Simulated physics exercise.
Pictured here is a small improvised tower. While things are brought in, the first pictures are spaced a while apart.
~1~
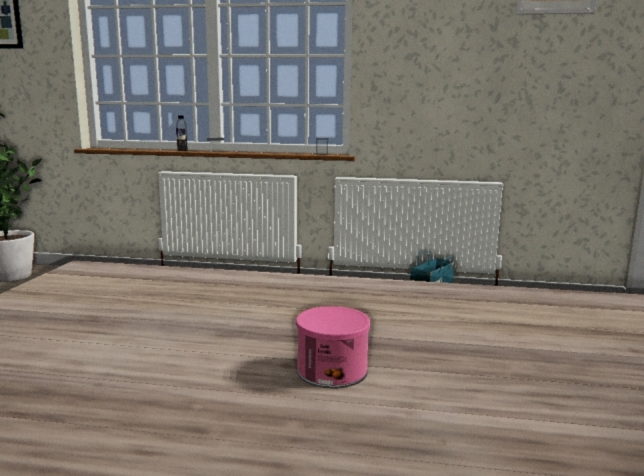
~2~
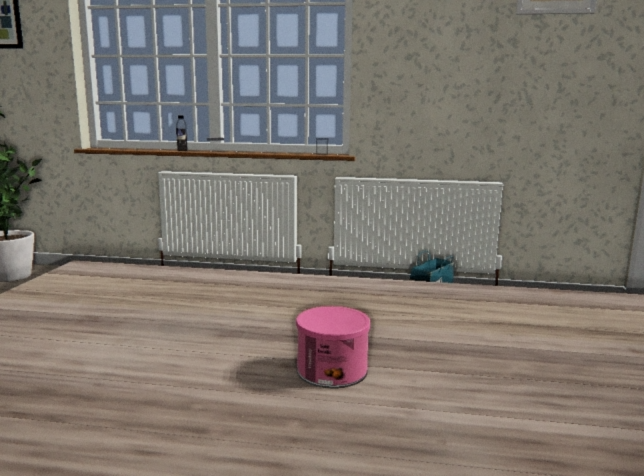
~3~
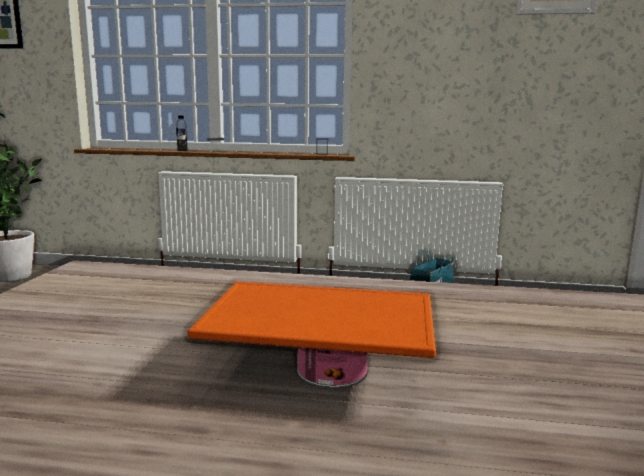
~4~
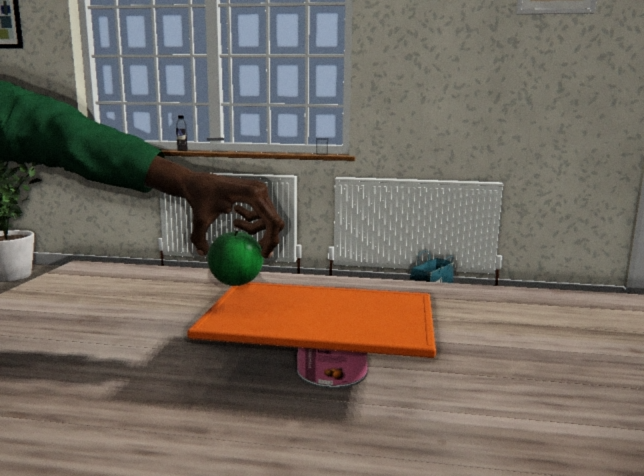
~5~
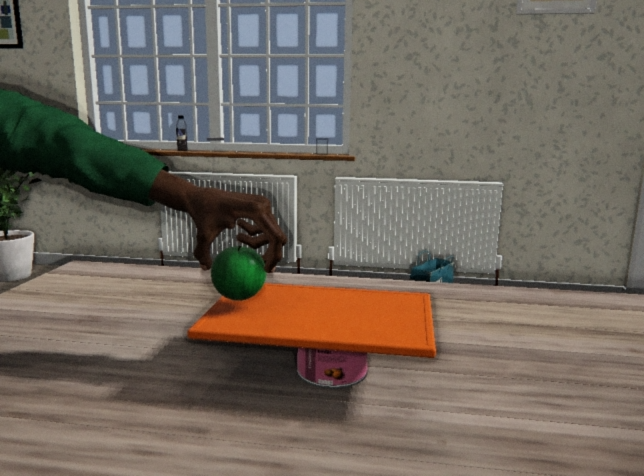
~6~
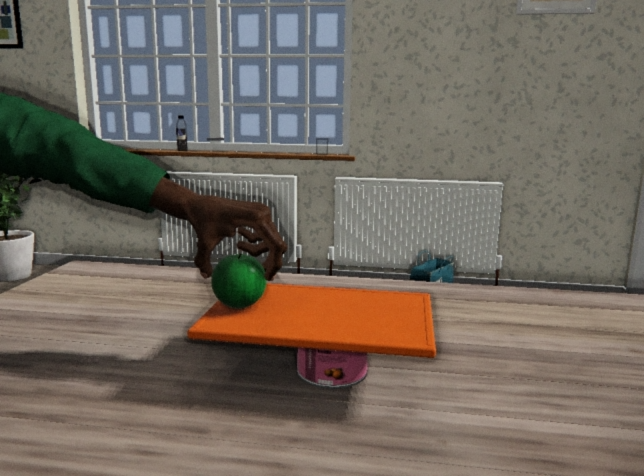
An orange board appeared on top of the pink tub on the wooden table, then a hand in a green sleeve reached in from the left and lowered a green apple onto the board's left side.
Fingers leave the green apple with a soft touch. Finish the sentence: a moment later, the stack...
It topples.
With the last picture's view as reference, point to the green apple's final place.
Close to pixel (124, 334).
Then, 0.40 s on from there, green apple now fallen; orange lid turned 38° from how it was put.
Then, 0.50 s on from there, orange lid turned 33° from how it was put.
Then, 0.70 s on from there, orange lid turned 21° from how it was put; pink tub shifted a little.
Then, 0.90 s on from there, orange lid now fallen; pink tub shifted a little.
In the end, fallen, green apple and orange lid; pink tub unmoved. At the end, from the last picture's camera, green apple near (123, 334). The stack gives way.
